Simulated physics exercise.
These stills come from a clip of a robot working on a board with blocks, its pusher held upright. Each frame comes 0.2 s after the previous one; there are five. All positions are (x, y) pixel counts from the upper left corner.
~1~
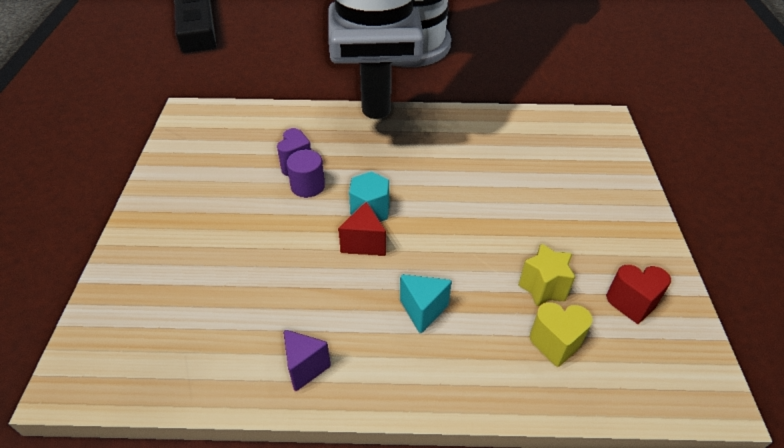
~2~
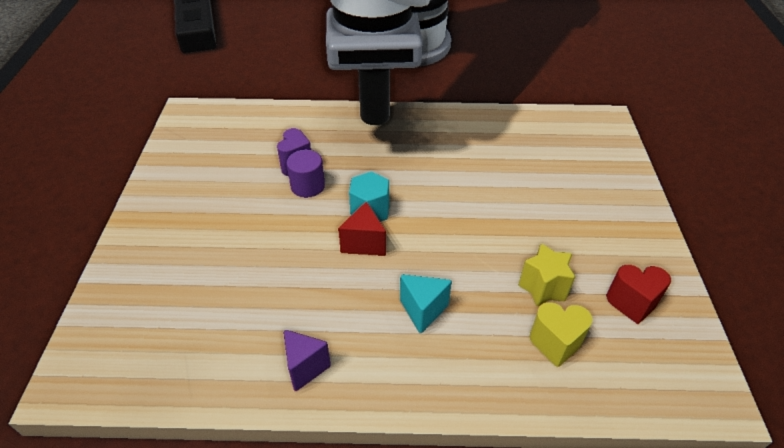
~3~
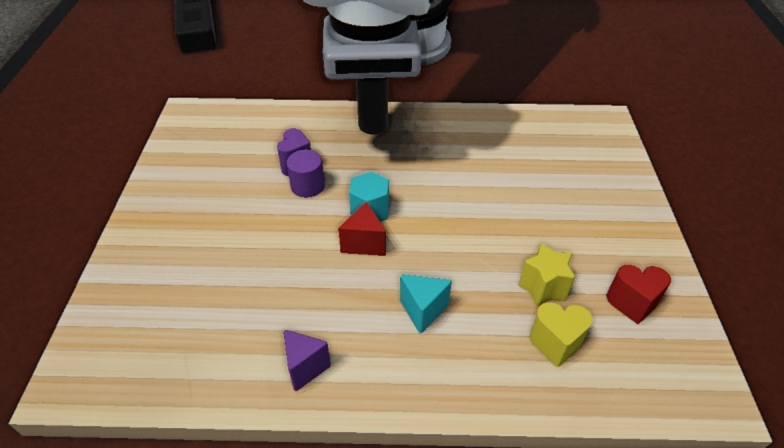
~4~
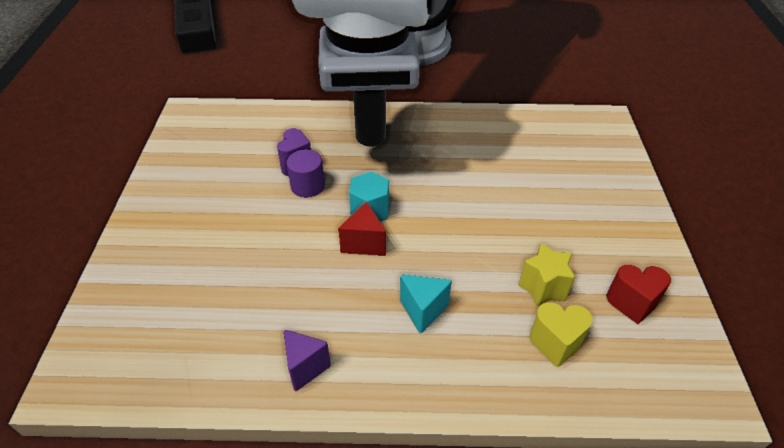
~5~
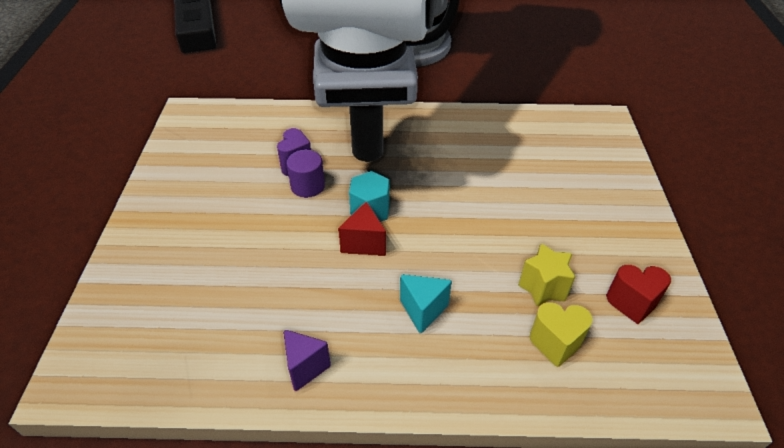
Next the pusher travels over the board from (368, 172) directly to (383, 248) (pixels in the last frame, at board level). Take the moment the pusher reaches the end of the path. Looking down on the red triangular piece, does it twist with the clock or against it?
Its spin: Anticlockwise.
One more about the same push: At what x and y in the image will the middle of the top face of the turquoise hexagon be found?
For the centre of its top, I'd go with (359, 248).
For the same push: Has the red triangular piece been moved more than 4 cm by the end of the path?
Yes, it checks out.
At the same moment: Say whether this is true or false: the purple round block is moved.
Answer: False.
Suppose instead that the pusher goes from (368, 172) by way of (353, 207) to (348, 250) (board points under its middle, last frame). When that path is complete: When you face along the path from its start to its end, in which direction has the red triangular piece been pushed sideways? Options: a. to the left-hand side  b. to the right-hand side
a.
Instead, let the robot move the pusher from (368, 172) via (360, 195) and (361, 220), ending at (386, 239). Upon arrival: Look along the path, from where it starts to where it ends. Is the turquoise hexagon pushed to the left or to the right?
The answer is left: Facing from the path's start to its end, that's where the turquoise hexagon shifts.
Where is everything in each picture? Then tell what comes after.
In the first frame, pusher tip (376, 112); block tops, purple round block (304, 160); red triangular piece (363, 219); turquoise hexagon (369, 185).
In the second frame, pusher (375, 118); blocks unchanged.
In the third frame, pusher (373, 127); blocks unchanged.
In the fourth frame, pusher (371, 138); blocks unchanged.
In the fifth frame, pusher (368, 153); purple round block (304, 160); red triangular piece (363, 219); turquoise hexagon (369, 185).
The first path, step by step. One third of the way, pusher (372, 177); red triangular piece (361, 231); turquoise hexagon (369, 196).
Two thirds of the way, pusher (377, 202); red triangular piece (352, 247), turned 40° anticlockwise; turquoise hexagon (362, 220), turned 50° clockwise.
At the end, pusher (382, 229); purple round block in place; red triangular piece (338, 273), turned 20° anticlockwise; turquoise hexagon (359, 248), turned 70° clockwise.
